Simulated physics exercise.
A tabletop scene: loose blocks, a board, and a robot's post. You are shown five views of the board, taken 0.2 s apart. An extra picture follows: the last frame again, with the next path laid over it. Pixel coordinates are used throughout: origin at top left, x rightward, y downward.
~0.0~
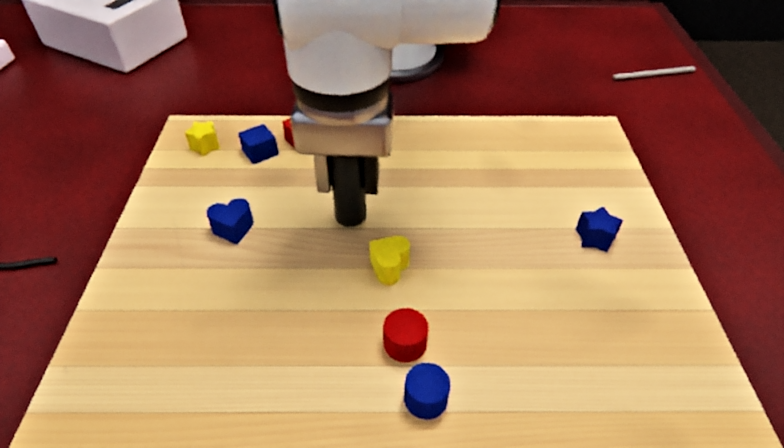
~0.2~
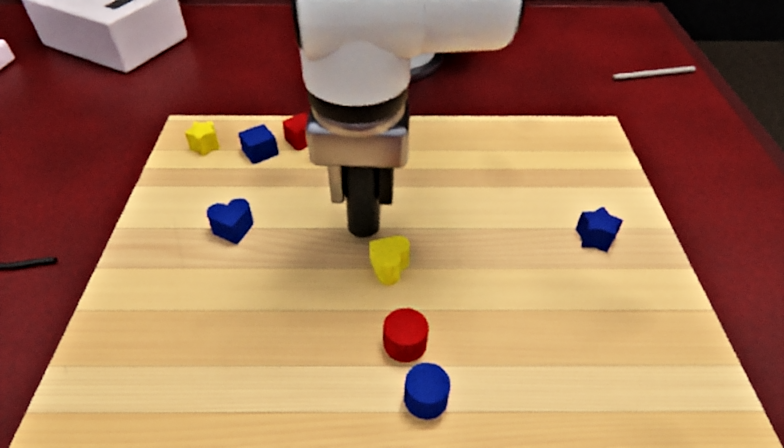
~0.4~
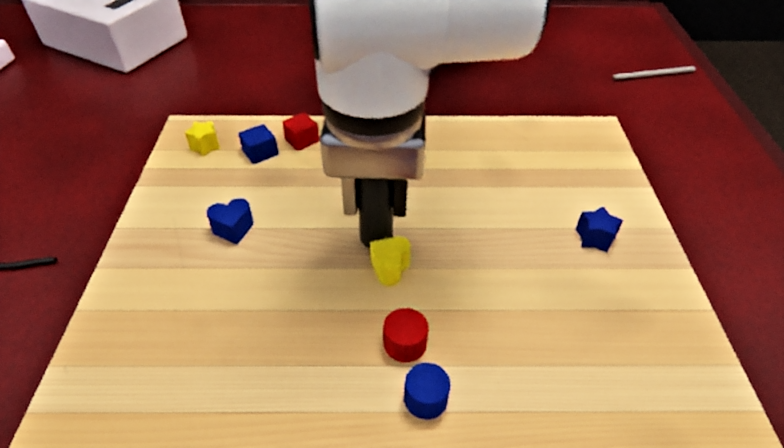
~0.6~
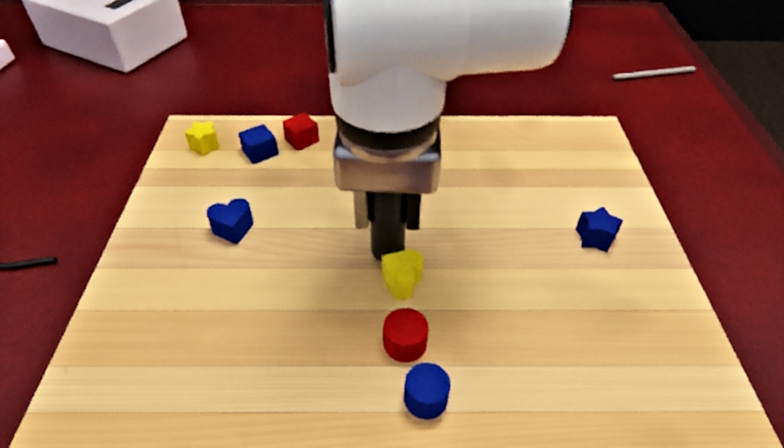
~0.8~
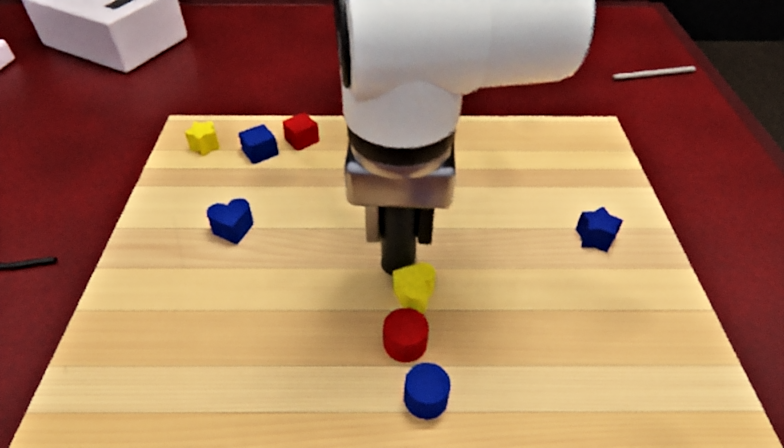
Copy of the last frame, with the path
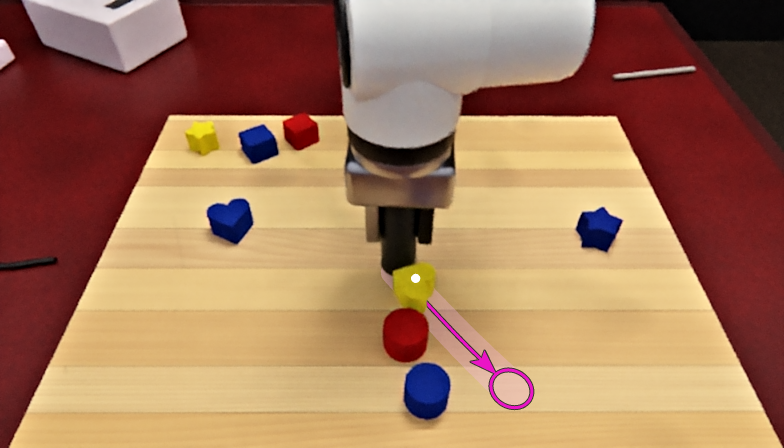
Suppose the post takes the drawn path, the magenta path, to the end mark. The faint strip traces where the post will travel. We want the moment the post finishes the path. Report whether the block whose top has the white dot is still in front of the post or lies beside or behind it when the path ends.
It is still in front.
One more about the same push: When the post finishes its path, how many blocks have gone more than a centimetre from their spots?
When the path ends, I think you'll find one block out of place by more than 1 cm.
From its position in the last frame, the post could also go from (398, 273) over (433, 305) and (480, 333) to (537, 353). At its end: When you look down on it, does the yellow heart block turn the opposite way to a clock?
In short: No.
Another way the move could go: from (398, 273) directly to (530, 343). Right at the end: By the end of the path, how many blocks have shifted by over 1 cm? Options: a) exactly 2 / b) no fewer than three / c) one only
c.
Drawn move, from (398, 273) directly to (511, 388); the dot is on the yellow heart block.
What follows on the original path. One third of the way, post at (433, 300); yellow heart block at (453, 318).
Two thirds of the way, post at (470, 339); yellow heart block at (493, 362).
At the end, post at (514, 380); red cylinder still; yellow heart block at (540, 410), turned 15° clockwise.
